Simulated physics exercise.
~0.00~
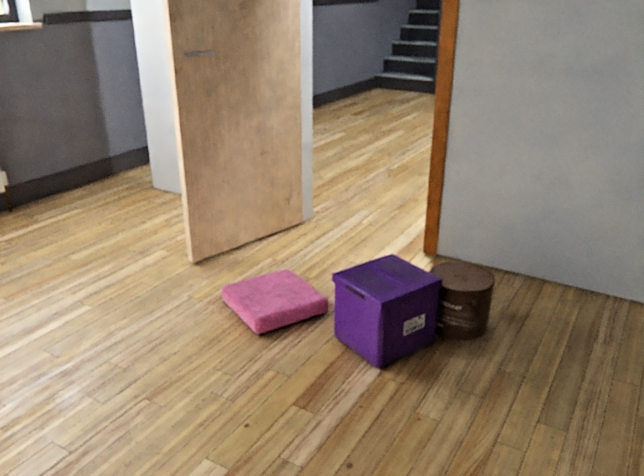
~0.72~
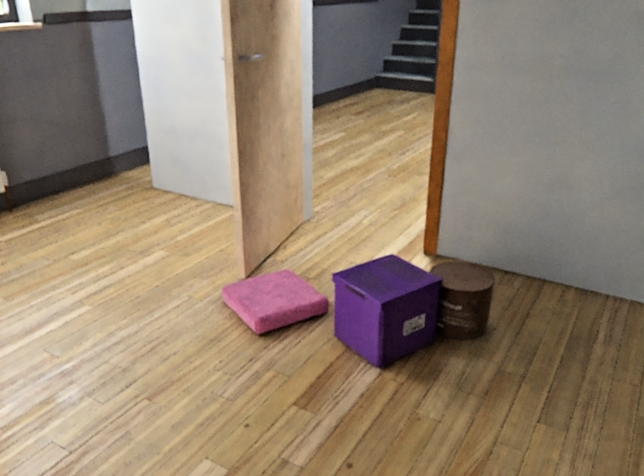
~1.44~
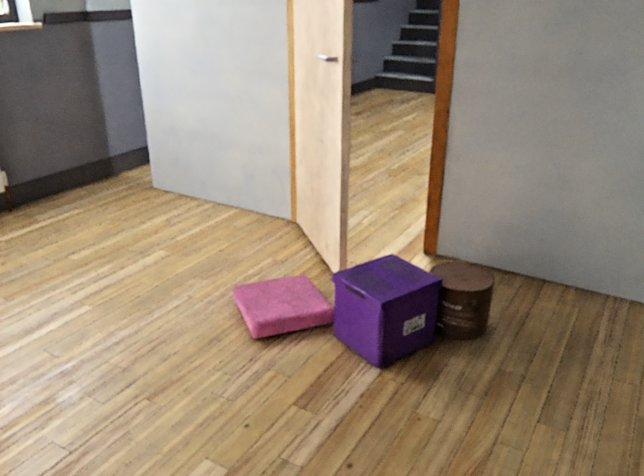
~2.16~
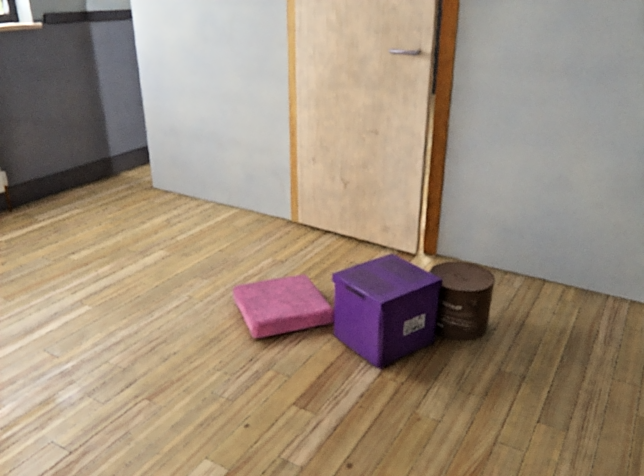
In this clip, a wooden door swings toward its frame above a wooden floor where a pink cushion, a purple tote and a brown pail sit. The cushion shifts slightly right as the door passes, the tote and pail stay put, and the door ends up shut.
